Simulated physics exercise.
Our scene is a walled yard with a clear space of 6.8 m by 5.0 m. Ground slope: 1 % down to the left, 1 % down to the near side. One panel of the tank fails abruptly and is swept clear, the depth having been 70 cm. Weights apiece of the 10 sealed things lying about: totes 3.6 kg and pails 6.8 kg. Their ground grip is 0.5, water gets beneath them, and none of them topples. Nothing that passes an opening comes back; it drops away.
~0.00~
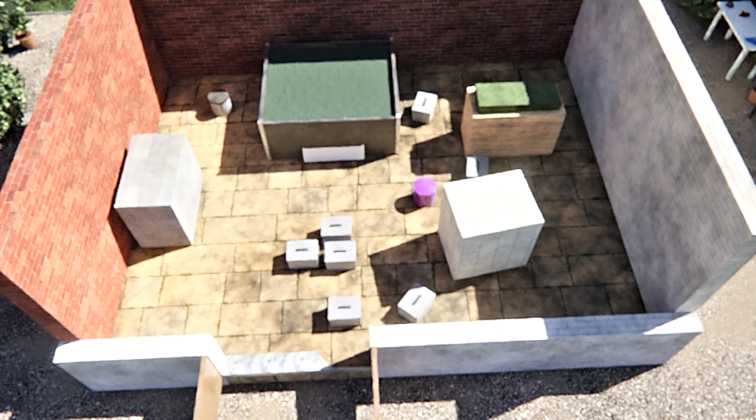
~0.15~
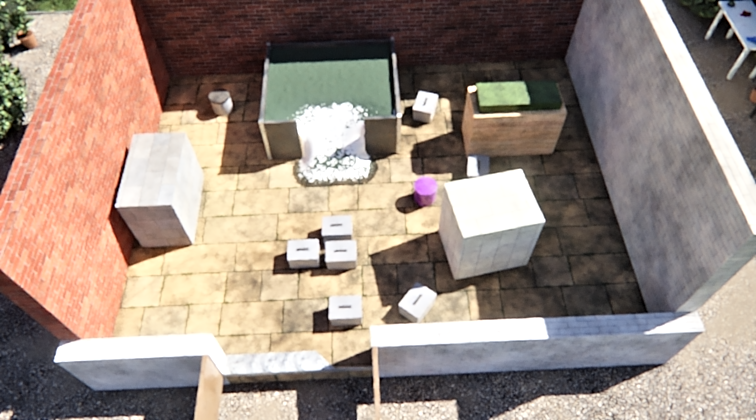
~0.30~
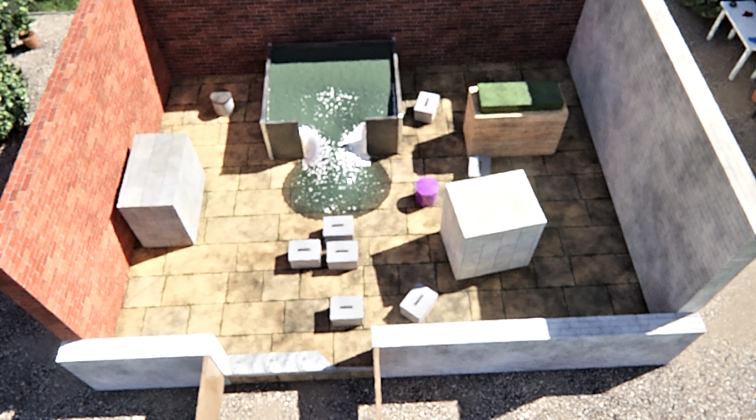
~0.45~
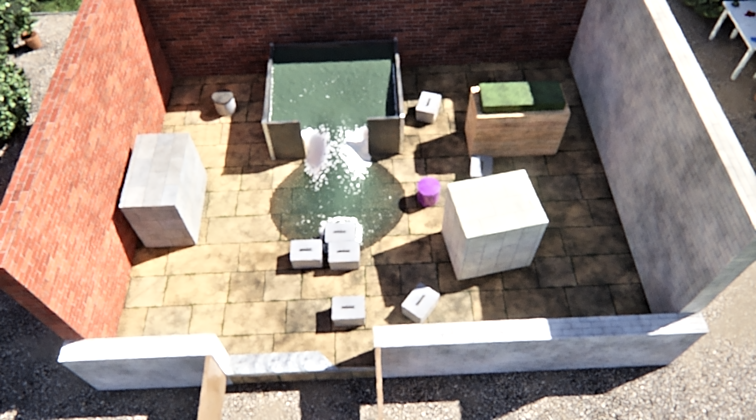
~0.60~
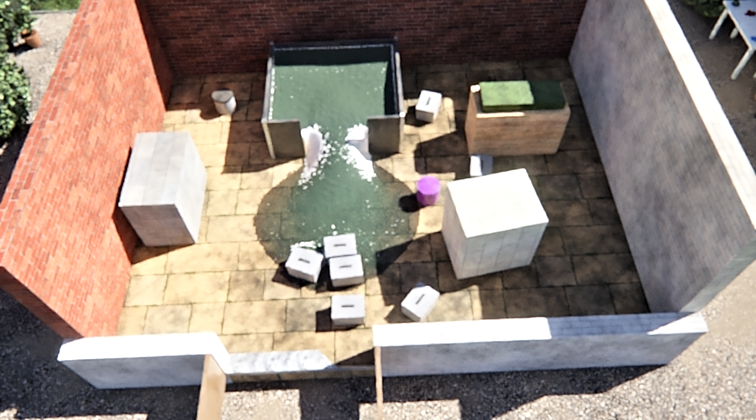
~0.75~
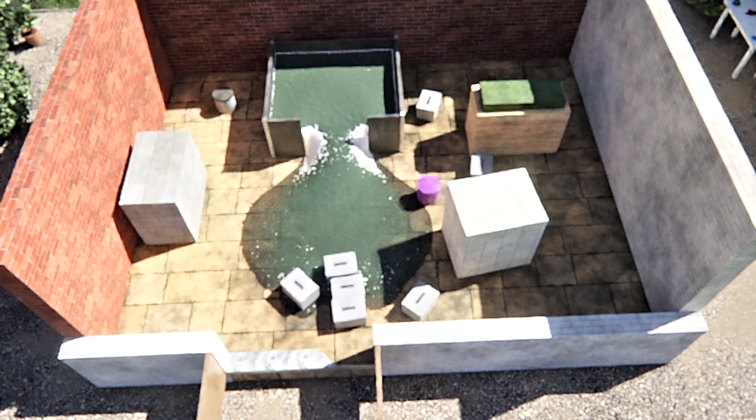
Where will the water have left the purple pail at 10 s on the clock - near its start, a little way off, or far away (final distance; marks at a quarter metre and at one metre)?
Near its start.
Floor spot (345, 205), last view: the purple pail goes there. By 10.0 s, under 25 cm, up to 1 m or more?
It travels far.
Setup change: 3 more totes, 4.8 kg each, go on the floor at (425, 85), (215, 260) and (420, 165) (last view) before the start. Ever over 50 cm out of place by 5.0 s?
The first one ends up inside that, the second beyond that, the third inside that.
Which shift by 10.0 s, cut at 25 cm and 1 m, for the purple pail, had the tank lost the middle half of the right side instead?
So the purple pail shifts partway.
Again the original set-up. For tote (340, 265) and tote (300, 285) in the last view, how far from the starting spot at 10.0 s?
In turn: Washed out, washed out.
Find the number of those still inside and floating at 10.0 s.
I get 1.
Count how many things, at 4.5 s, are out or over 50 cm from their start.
The count is 5.
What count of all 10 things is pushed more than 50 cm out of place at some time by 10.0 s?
I count 6 of them.
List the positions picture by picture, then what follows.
The purple pail at (425, 186) rests on the ground; 3.1 m2 under water; 0 of 10 have shifted, in the first picture.
The purple pail at (426, 186), on the bottom; 3.6 m2 under water; 0 of 10 have shifted, in the second picture.
The purple pail at (427, 186) rests on the ground; water covers 4.5 m2; 0 of 10 have shifted, in the third picture.
The purple pail at (429, 186) rests on the ground; 5.4 m2 under water; 1 of 10 have shifted, in the fourth picture.
The purple pail at (429, 185), on the bottom; water covers 6.4 m2; 3 of 10 have shifted, in the fifth picture.
The purple pail at (429, 184), on the bottom; water covers 7.8 m2; 3 of 10 have shifted, in the sixth picture.
After 2.0 s the purple pail is near (429, 184), 0.0 m from its start, aground; 4 of 10 are out; 0 afloat.
After 4.5 s the purple pail is near (429, 184), 0.0 m from its start, aground; 4 of 10 are out; 0 afloat.
After 7.0 s the purple pail is near (429, 184), 0.0 m from its start, aground; 4 of 10 are out; 1 afloat.
After 10.0 s the purple pail is near (429, 184), 0.0 m from its start, aground; 4 of 10 are out; 1 afloat.
